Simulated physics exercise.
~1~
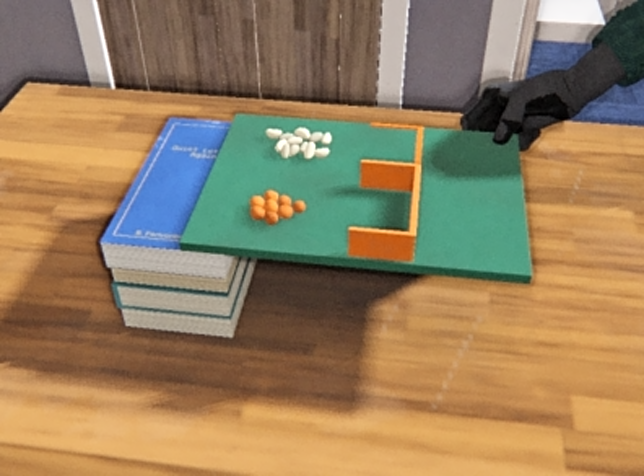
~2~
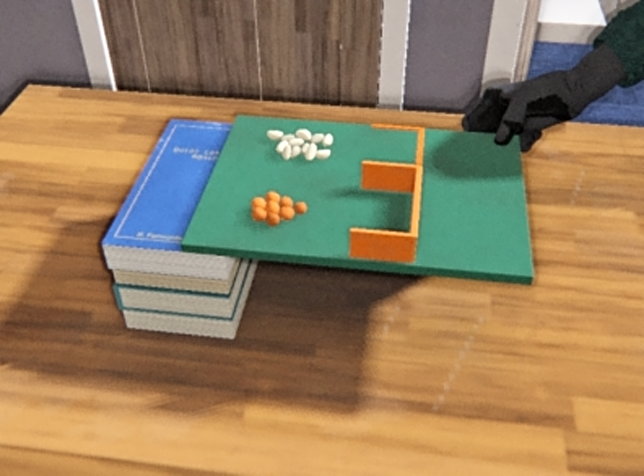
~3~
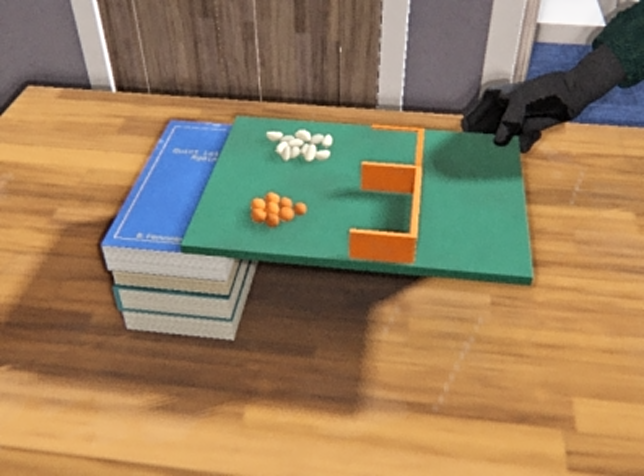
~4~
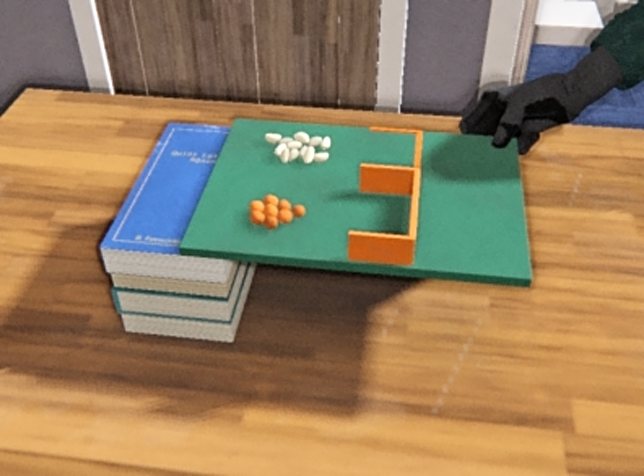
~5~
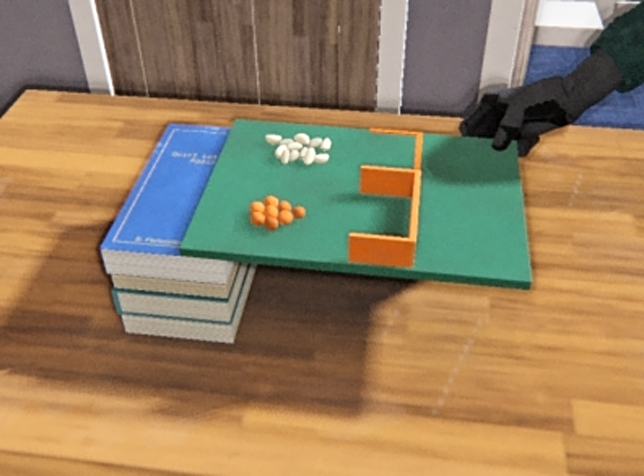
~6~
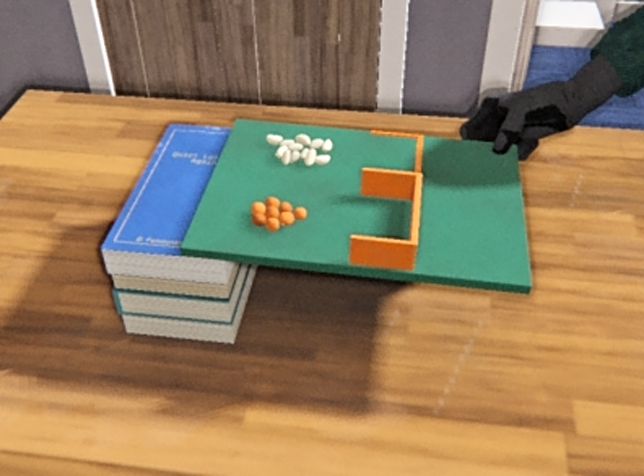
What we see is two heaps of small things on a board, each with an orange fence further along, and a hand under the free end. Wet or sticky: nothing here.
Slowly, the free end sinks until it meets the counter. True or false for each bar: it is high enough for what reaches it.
Nearer handful: True, it is held. Farther handful: False, it gets over.
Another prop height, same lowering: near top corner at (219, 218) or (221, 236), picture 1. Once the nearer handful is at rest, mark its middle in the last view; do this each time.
First near (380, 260), then near (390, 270).
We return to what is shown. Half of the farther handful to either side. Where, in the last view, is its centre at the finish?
Probably somewhere close to (577, 389).
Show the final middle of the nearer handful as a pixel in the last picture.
About (391, 275).
Then, 0.79 s after the last picture, board sloping at 14°; nearer handful on its way down; farther handful where it was.
Then, 1.47 s after the last picture, board sloping at 25°; nearer handful has reached its bar; farther handful a small part past its bar.
Then, 2.06 s after the last picture, board resting at 25°; nearer handful has reached its bar; farther handful most past its bar.
At rest, board resting at 25°; nearer handful gathered behind its bar; farther handful most past its bar.
